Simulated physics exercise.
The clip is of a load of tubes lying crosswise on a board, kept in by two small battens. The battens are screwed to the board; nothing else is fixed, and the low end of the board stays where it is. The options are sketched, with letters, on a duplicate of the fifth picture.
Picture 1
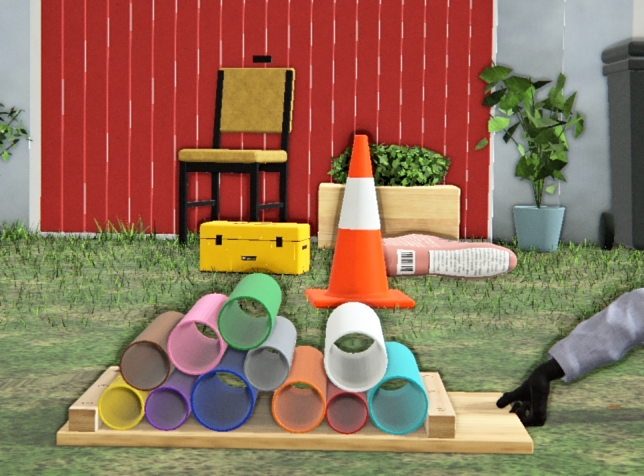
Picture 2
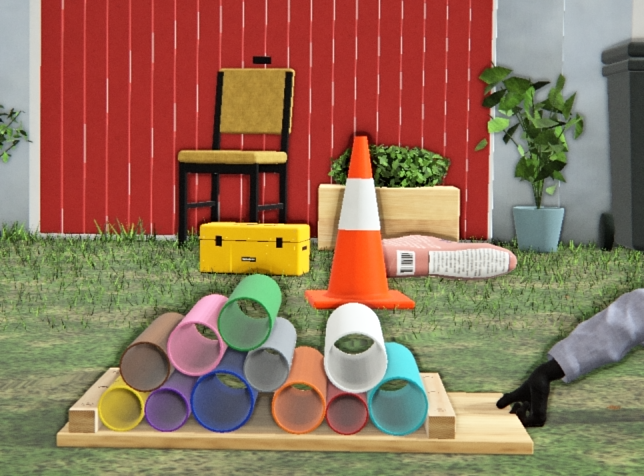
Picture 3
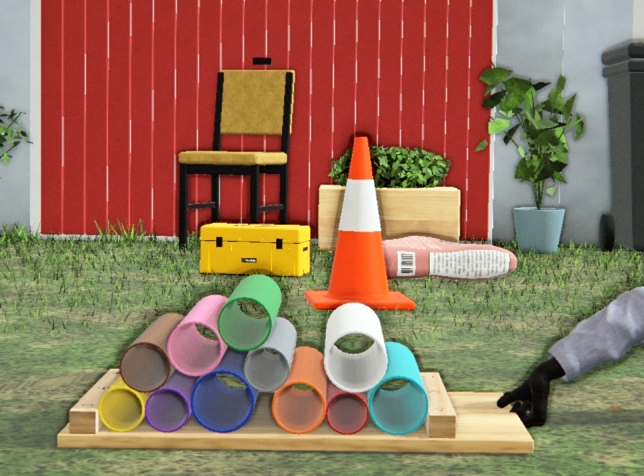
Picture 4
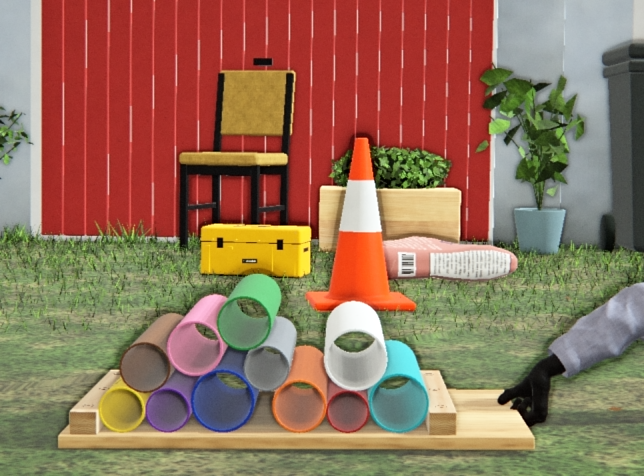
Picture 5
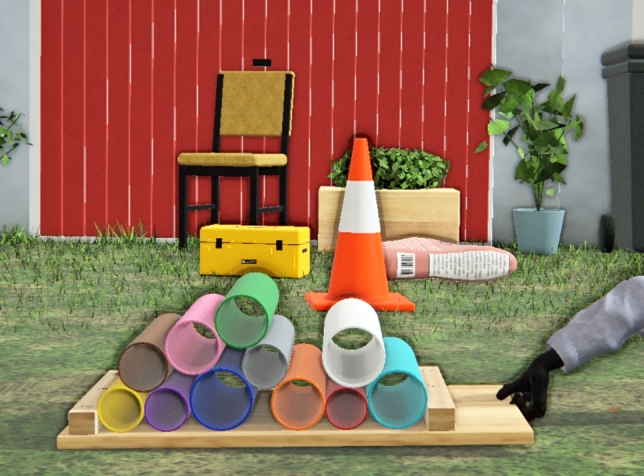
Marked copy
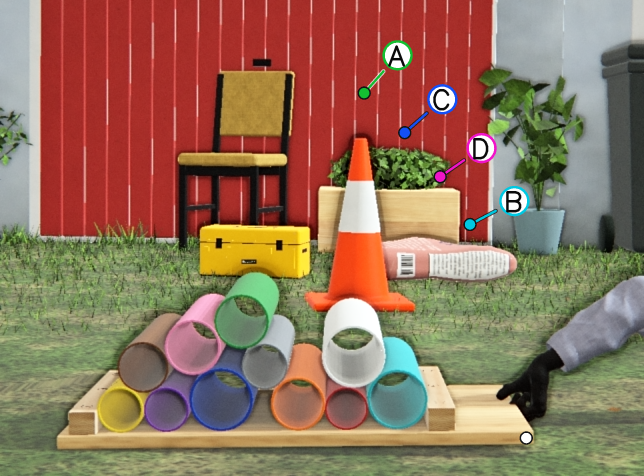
A gloved hand on a grey-sleeved arm reaches in from the right and touches the end of a wooden board on patchy grass, seen from the front before a red plank wall. Coloured tubes lie stacked between two battens, green and white ones on top, with a yellow box, chair, orange-and-white cone and plants behind. Almost nothing moves; the hand, board and tubes stay practically in place.
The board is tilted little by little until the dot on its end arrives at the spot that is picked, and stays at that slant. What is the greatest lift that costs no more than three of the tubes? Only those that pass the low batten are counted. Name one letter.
The highest mark that will do is D.
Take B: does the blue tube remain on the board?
The blue tube: Yes.
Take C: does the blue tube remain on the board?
The blue tube: Yes.
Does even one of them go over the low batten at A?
Yes, at A.
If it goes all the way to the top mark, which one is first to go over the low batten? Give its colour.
It is the brown one.
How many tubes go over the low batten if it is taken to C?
The count is five.
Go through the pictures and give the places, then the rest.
In the first frame, yellow tube (121, 407); purple tube (167, 409); blue tube (222, 401).
In the second frame, blue tube (222, 401); orange tube (299, 407).
In the third frame, board (299, 407); red tube (347, 413); turquoise tube (399, 406); brown tube (145, 367).
In the fourth frame, board (299, 406); yellow tube (122, 409); blue tube (223, 401); purple tube (168, 410).
In the fifth frame, board (298, 404); yellow tube (120, 410); purple tube (167, 409).
On the marked copy, A at (364, 93); B at (470, 225); C at (405, 133); D at (440, 177); the white dot at (526, 438).
With D. Early on, board at 20°.
Further on, board at 36°.
At the end, board at 36°, three over the low batten (brown, pink, green).
As for the rest, A five over the low batten; B three over the low batten (brown, pink, green); C five over the low batten.
